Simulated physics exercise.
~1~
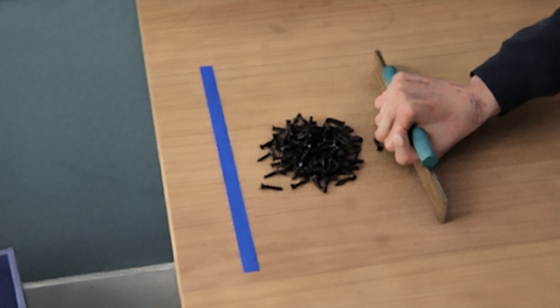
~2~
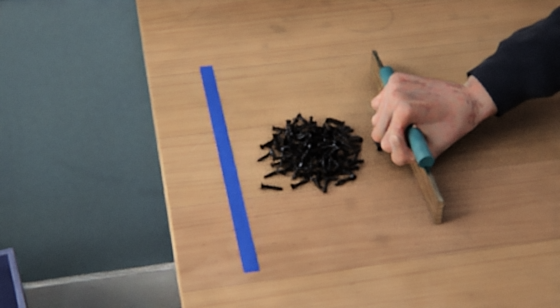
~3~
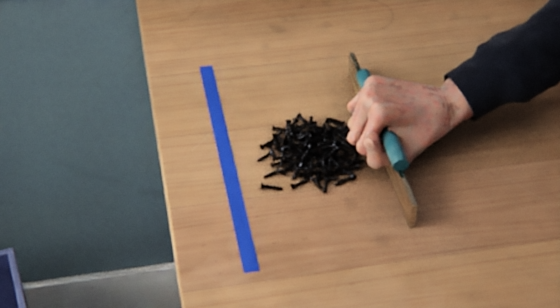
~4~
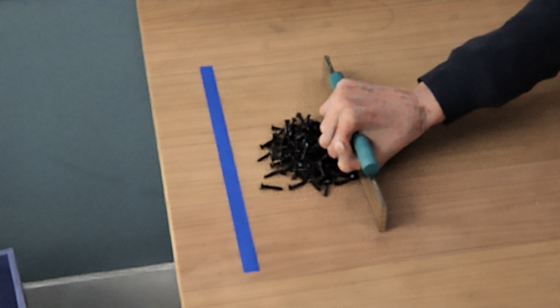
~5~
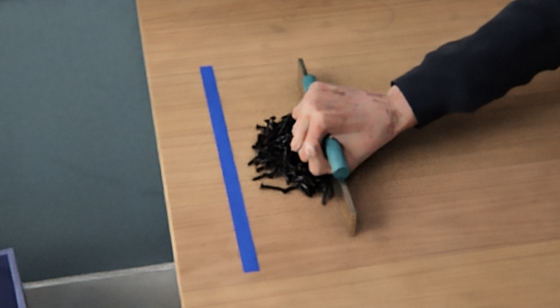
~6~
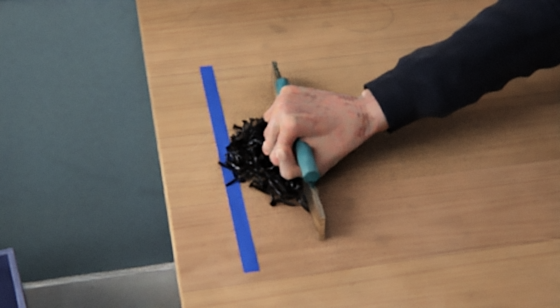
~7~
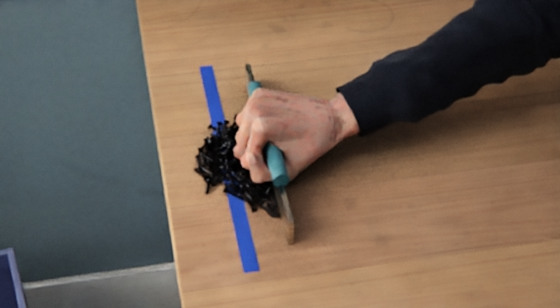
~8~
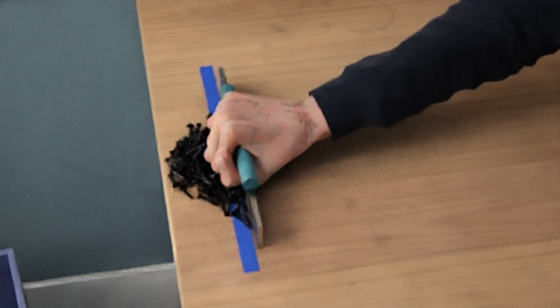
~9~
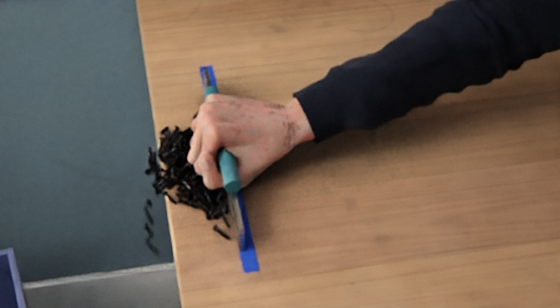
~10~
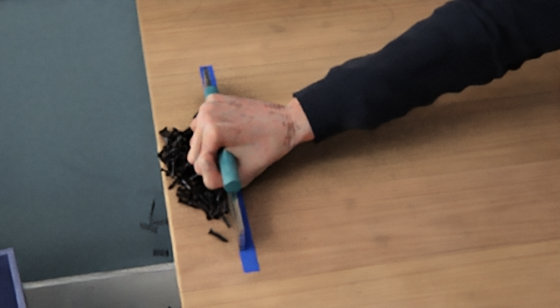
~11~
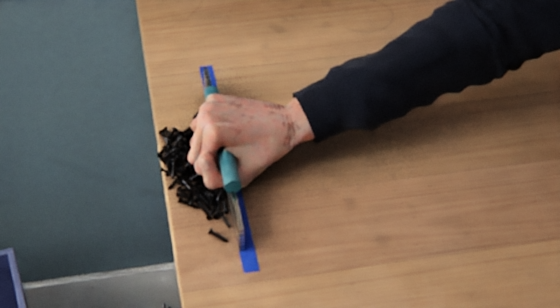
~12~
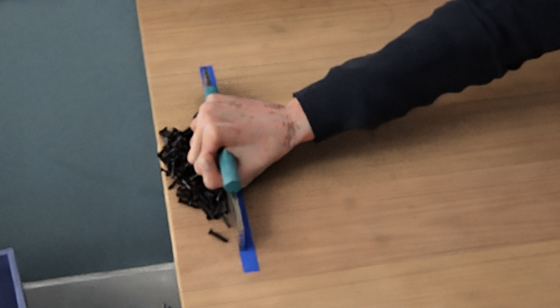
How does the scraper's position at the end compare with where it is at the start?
At the start the scraper is well to the right of the blue tape, on the far side of the black pile. By the end it has moved left and rests on the tape, near the table's left edge.
On a light wooden table, a hand in a dark sleeve holds a scraper with a teal handle to the right of a pile of small black screw-like pieces, with a strip of blue tape further left. The hand starts sweeping the scraper left, and the blade meets the pile. It pushes the pieces across the tape toward the table's left edge. The scraper stops on the tape as a few pieces spill over the edge and drop. Most of the pile stays bunched on the table beside the still hand.
